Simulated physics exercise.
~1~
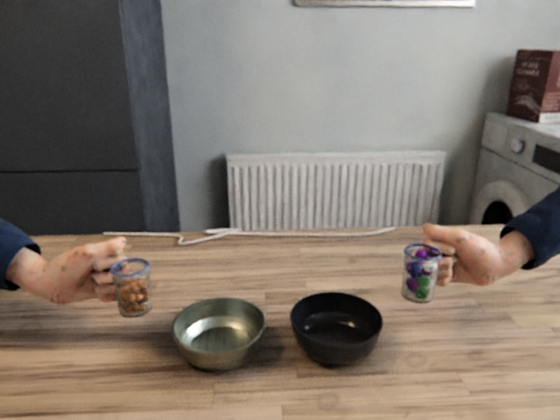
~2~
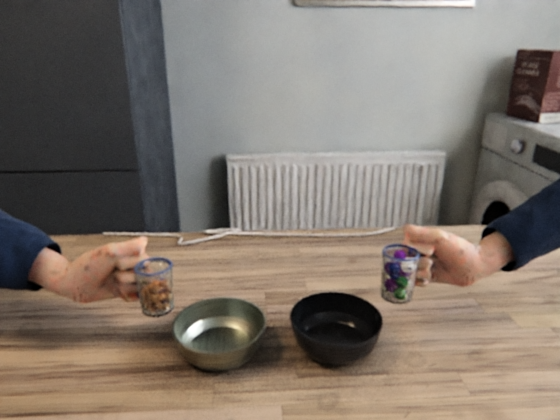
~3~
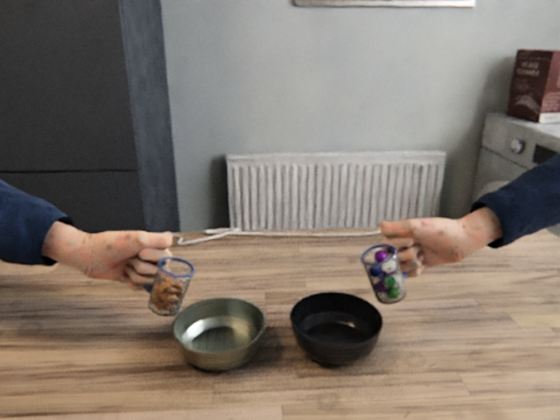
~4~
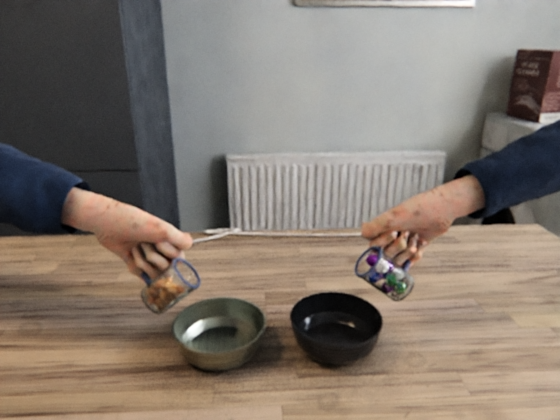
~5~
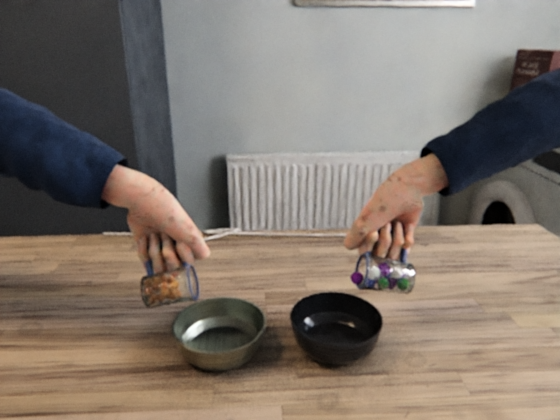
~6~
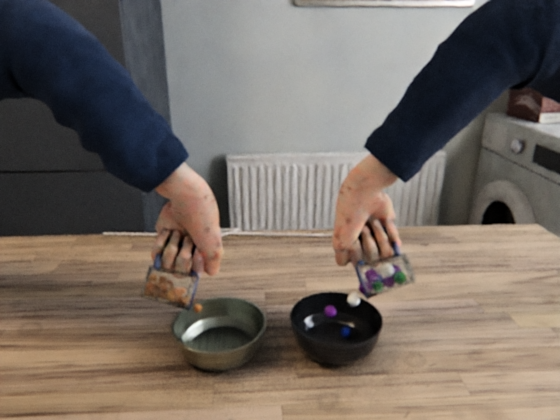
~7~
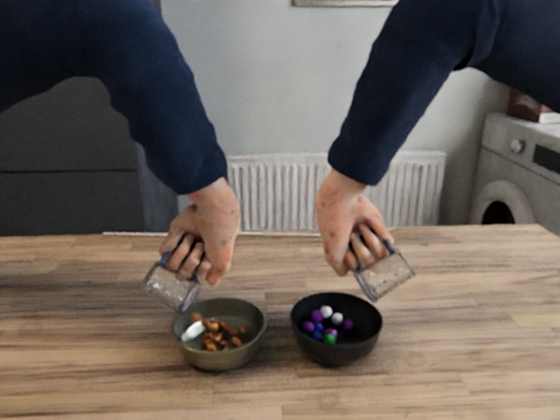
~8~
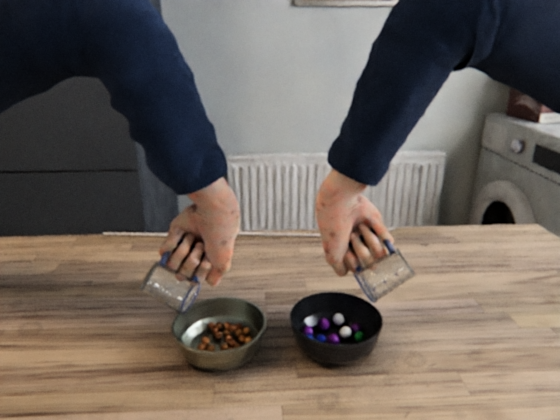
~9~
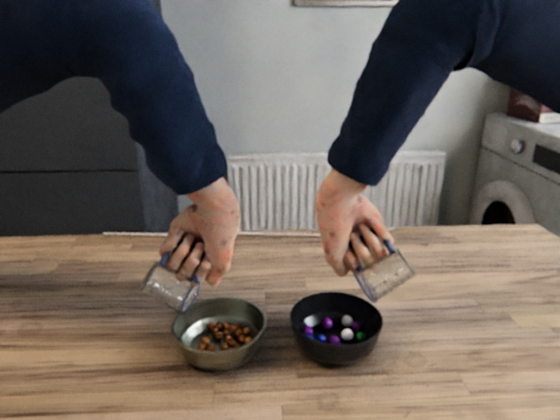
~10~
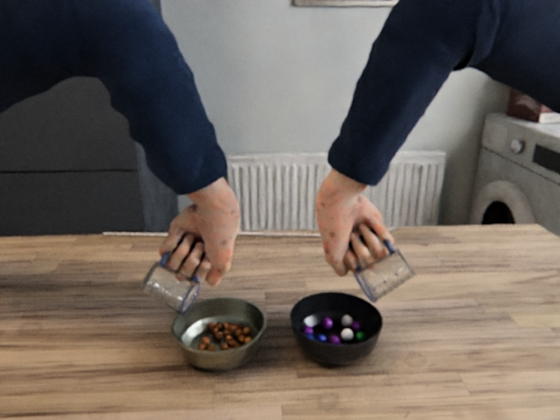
At the start, two hands in dark blue sleeves hold small clear cups upright above a wooden table, one with orange-brown pieces on the left and one with purple, white and green balls on the right. Both hands move inward toward a greenish metal bowl and a black bowl, both empty. The cups then lean and turn onto their sides, and the balls on the right begin dropping first, with the brown pieces just starting to slip out. Both cups tip upside down and empty completely. Everything settles inside the two bowls, nothing lands on the table, and the hands stay still, holding the emptied cups above.
